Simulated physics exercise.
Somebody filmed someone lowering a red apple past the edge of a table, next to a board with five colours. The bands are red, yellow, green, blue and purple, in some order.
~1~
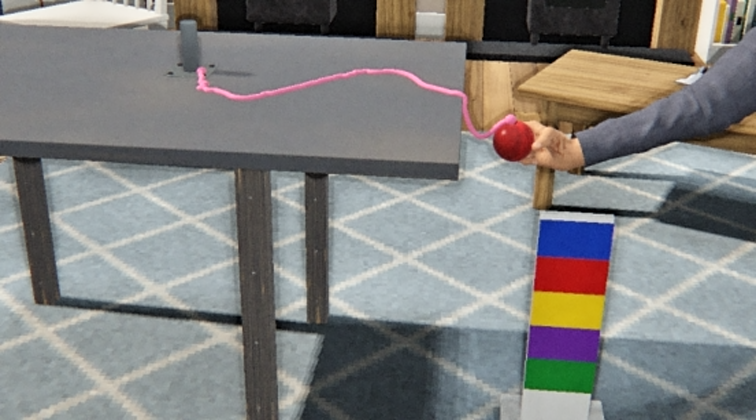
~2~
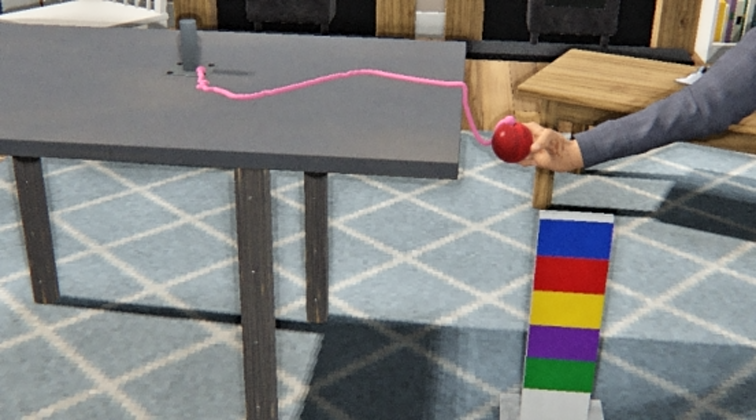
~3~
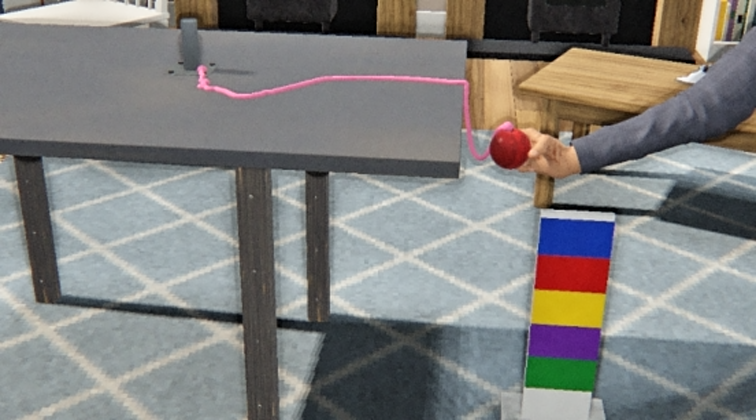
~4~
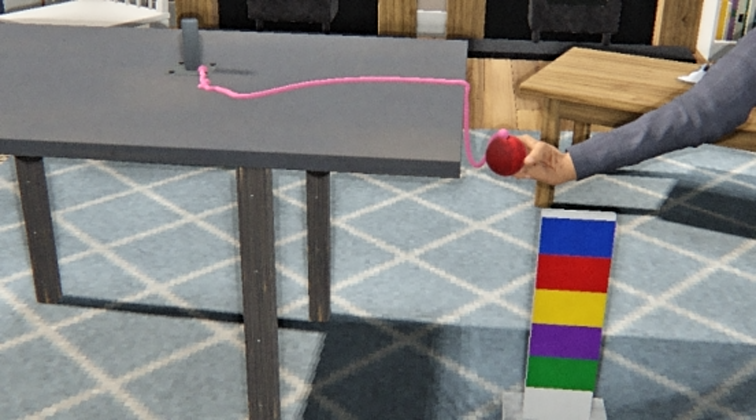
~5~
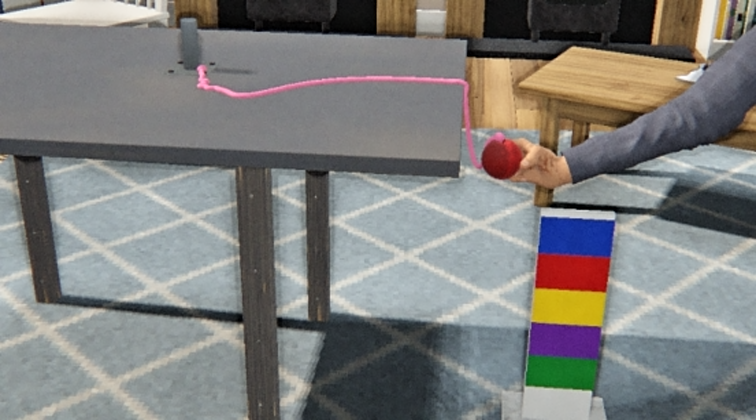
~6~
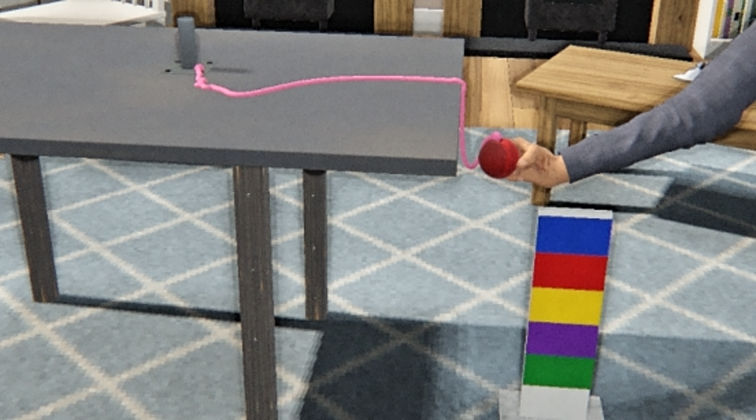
To begin with, a hand at the right holds a round red object beside a dark table, above a colour-banded board, with a pink cord running across the tabletop to it. The hand shifts slightly down and left, while the cord flattens and bends over the table edge, then barely moves.
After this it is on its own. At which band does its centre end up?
Its centre hangs level with the purple band.
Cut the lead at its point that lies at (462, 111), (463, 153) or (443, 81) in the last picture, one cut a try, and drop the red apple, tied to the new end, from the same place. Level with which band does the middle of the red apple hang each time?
Taking them in turn: Blue; red; above them all.
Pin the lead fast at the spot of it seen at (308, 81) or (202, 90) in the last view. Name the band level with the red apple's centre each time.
Taking them in turn: Red; yellow.
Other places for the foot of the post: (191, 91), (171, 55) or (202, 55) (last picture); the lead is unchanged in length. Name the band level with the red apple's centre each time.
One after the other, green; yellow; purple.
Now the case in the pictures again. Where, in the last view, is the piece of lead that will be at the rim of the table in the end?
Near (379, 78).
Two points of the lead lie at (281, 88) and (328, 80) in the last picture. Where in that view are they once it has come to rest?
About (361, 84), and the other about (412, 89).
Early on, apple near (478, 327); level with purple.
Midway, apple near (431, 320); level with purple.
Near the end, apple near (458, 328); level with purple.
Finally, apple near (448, 328); level with purple. Its middle rests at the purple band.
